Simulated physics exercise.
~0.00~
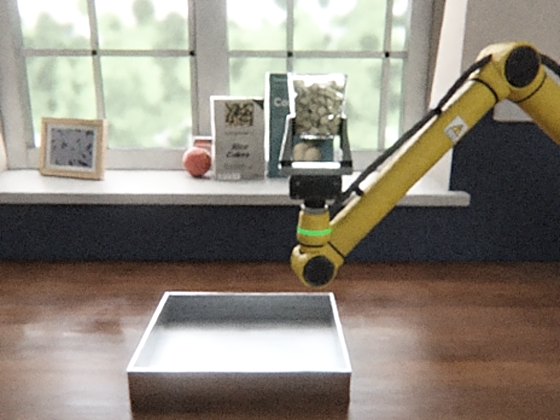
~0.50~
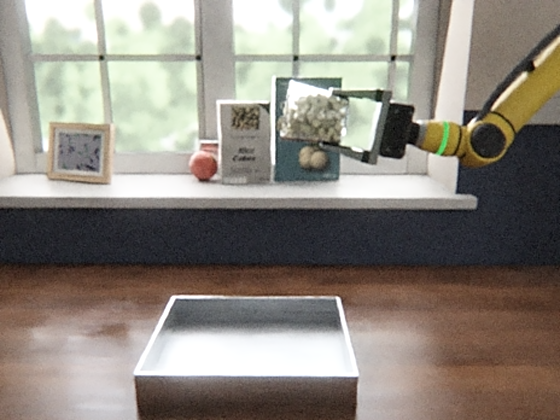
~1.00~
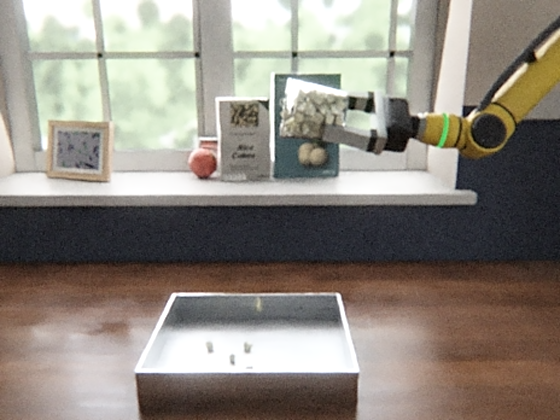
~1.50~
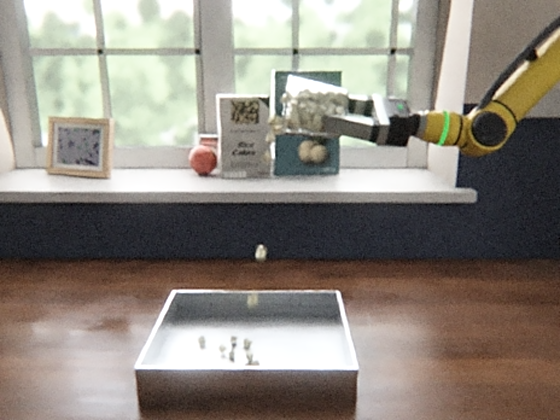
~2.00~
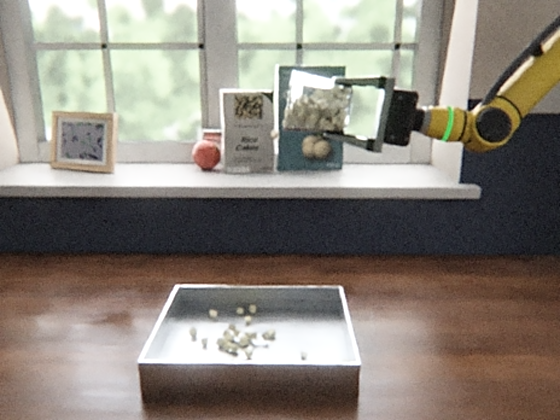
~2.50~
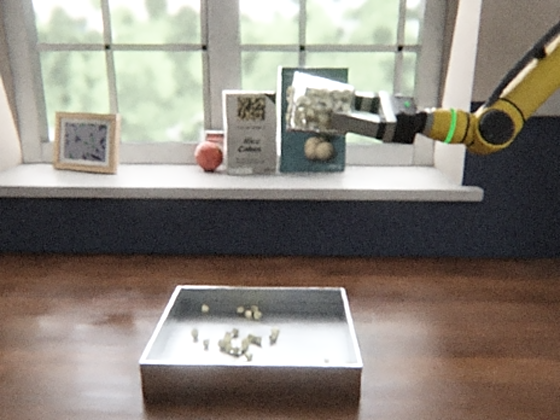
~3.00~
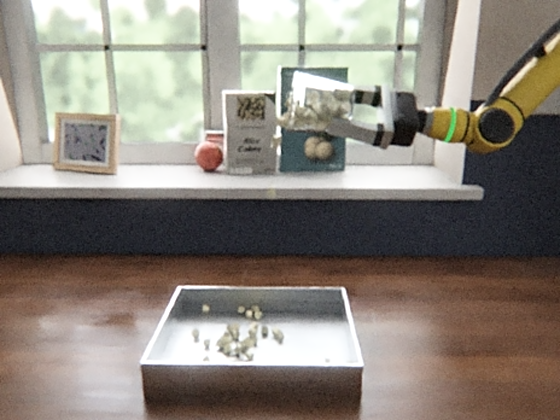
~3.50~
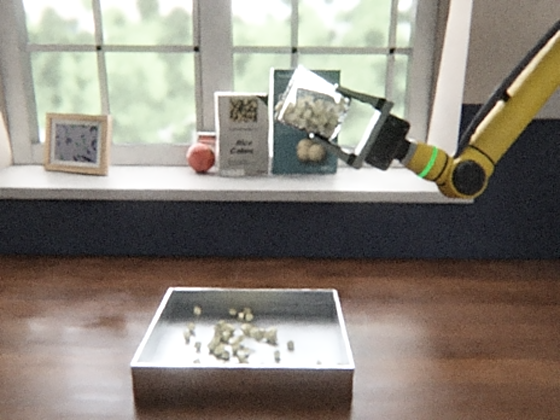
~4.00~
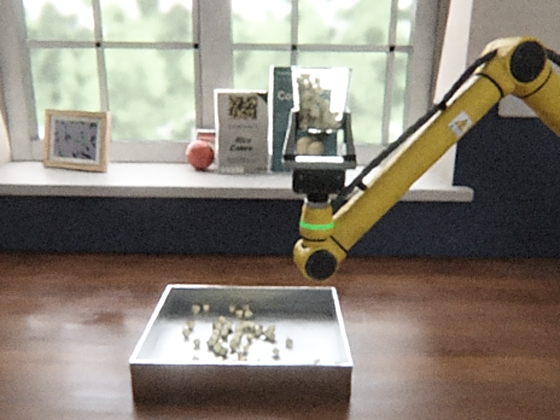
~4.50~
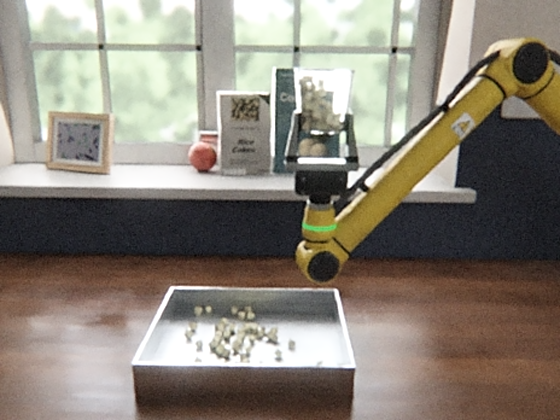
A yellow robot arm tips a clear cup, spilling some pale pieces into a tray, then rights it.
